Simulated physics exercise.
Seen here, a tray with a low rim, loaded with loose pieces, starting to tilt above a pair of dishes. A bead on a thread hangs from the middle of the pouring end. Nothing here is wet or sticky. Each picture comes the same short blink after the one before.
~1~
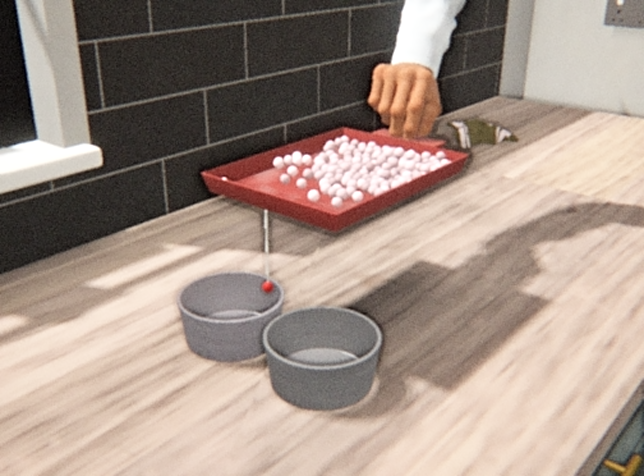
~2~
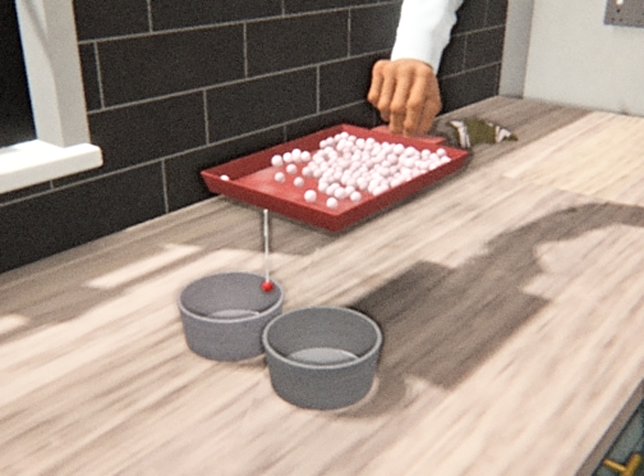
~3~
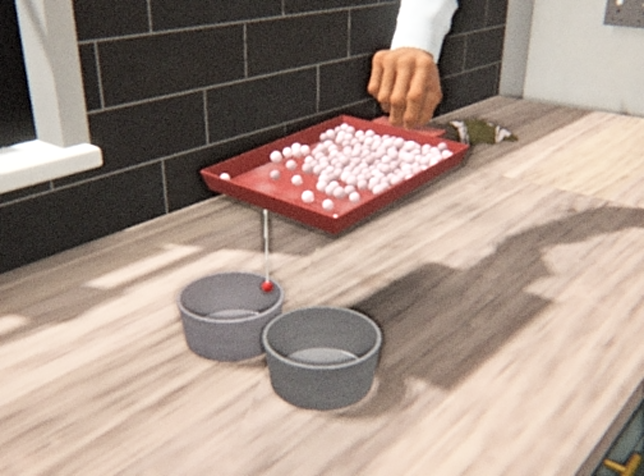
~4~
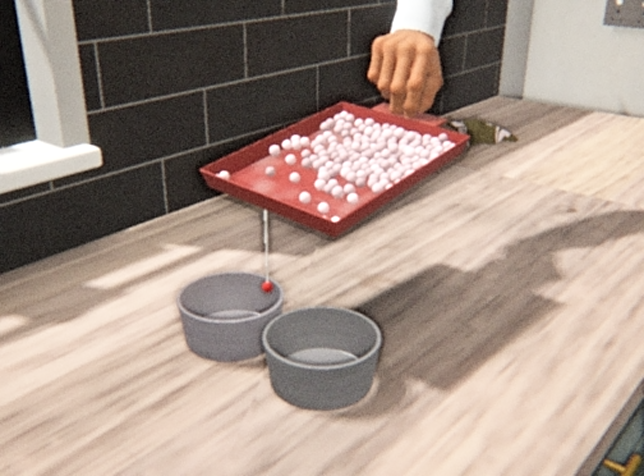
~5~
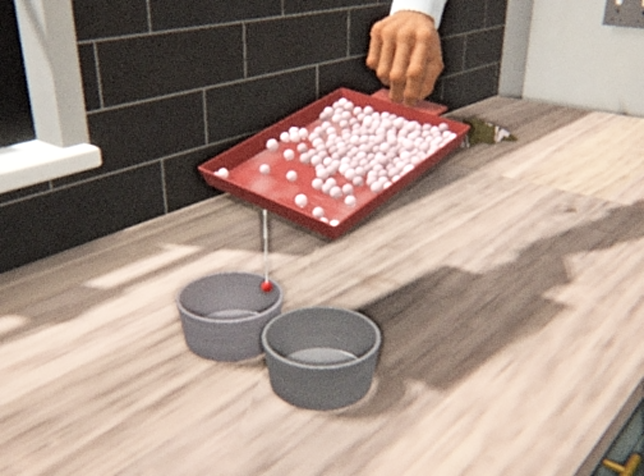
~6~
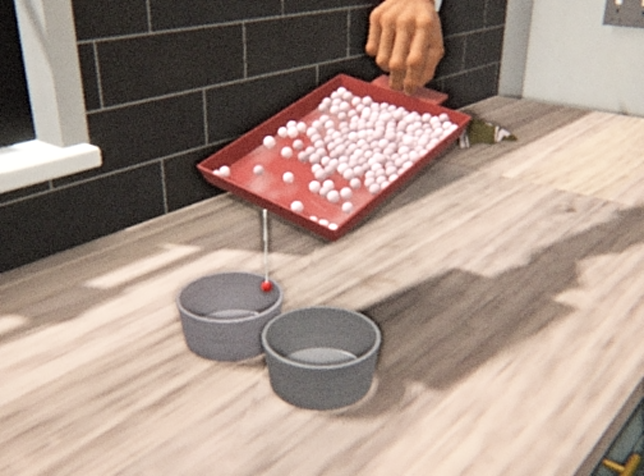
A red, low-rimmed tray of pale pink pearls is held by a hand above a pale wooden counter, seen from slightly above against black brick tiles. Two grey dishes sit below its near end, where a red bead hangs on a thread. The hand raises the far end, tilting the tray gradually steeper, its right front corner lowest, and the pearls begin shifting, while the view stays still.
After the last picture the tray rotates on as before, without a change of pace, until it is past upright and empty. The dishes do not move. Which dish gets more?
Fuller: The right dish.
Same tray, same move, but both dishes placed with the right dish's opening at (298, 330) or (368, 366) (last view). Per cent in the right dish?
In turn 80 and 30 in a hundred.
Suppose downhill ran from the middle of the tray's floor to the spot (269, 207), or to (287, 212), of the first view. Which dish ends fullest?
At the first place the left-hand dish, at the second right.
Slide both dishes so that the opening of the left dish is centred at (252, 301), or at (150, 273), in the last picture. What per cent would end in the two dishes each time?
Roughly 80 per cent, and 0 per cent.
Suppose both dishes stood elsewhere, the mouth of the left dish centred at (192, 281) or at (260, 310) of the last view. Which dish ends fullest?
One: The right dish. Two: The right dish.
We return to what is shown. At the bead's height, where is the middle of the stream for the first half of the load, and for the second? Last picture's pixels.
First near (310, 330), later near (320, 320).
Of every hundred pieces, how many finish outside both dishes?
About 10 per cent.
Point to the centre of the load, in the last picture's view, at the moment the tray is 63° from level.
Around (319, 224).
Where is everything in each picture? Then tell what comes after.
In the first frame, corners of the pouring end (209, 173) and (336, 211), level; middle of the load (374, 169), sugar pearls; left dish (193, 332); right dish (284, 378); bead on its thread (268, 287).
In the second frame, corners of the pouring end (209, 172) and (335, 212), level; middle of the load (373, 167).
In the third frame, corners of the pouring end (208, 171) and (335, 214), tipped barely, lowest at the right corner; middle of the load (373, 161), about a tenth on the move.
In the fourth frame, corners of the pouring end (208, 169) and (335, 218), tipped a little, lowest at the right corner; middle of the load (373, 154), about a tenth on the move.
In the fifth frame, corners of the pouring end (206, 167) and (334, 221), tipped a little, lowest at the right corner; middle of the load (372, 146), roughly a quarter on the move.
In the sixth frame, corners of the pouring end (205, 165) and (334, 225), tipped clearly, lowest at the right corner; middle of the load (371, 141), the larger part on the move; left dish (192, 332); right dish (283, 378).
Just after the last frame, tray tipped steeply; roughly two thirds on the tray; about a tenth in the right dish; just a few outside both; about a tenth in the air.
A moment on, tray tipped past a quarter turn; just a few on the tray; the larger part in the right dish; just a few in the left dish; about a tenth outside both; just a few in the air.
Further on, tray tipped past a quarter turn; the larger part in the right dish; just a few in the left dish; about a tenth outside both.
When it is over, tray tipped past a quarter turn; the larger part in the right dish; just a few in the left dish; about a tenth outside both.
